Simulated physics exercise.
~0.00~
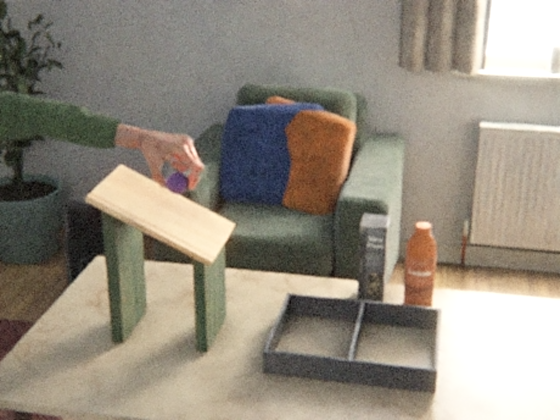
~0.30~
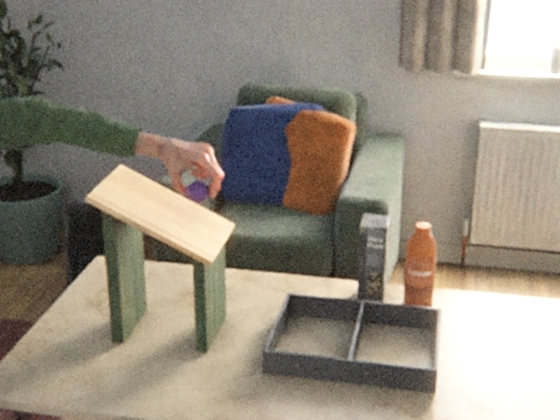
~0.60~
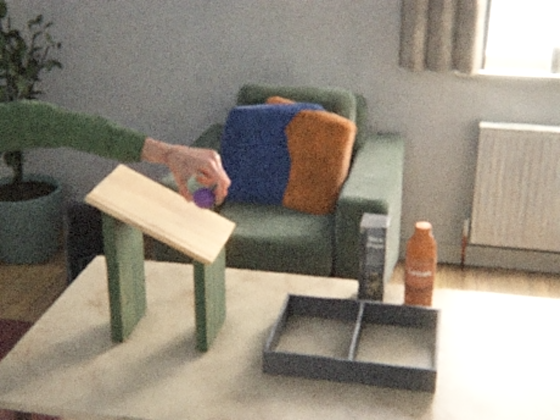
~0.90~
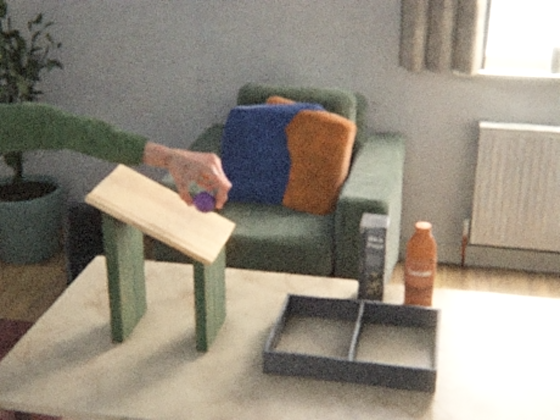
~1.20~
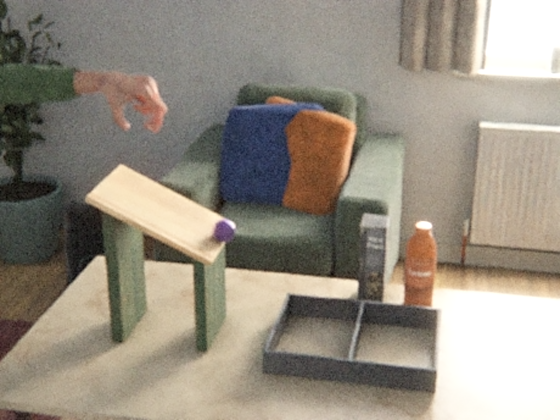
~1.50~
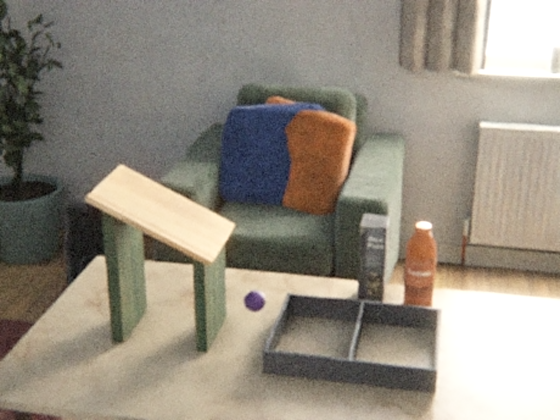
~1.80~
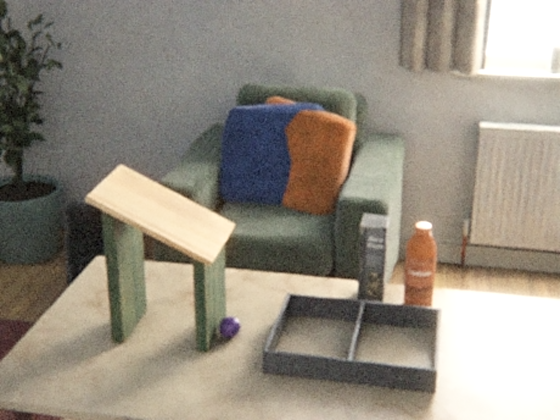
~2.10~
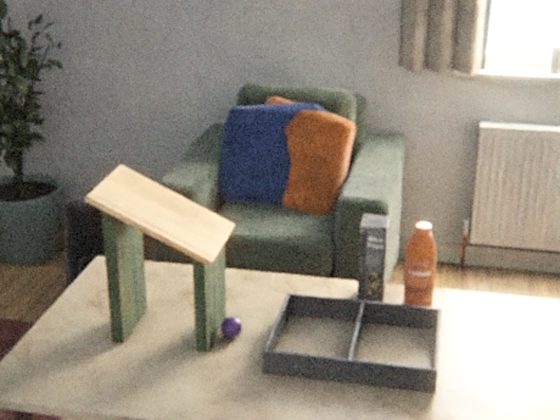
A hand in a green sleeve held a small purple ball on a sloping board, moved it down the slope and let go; it dropped off the low end onto the table, drifted back left and stopped outside the dark tray.
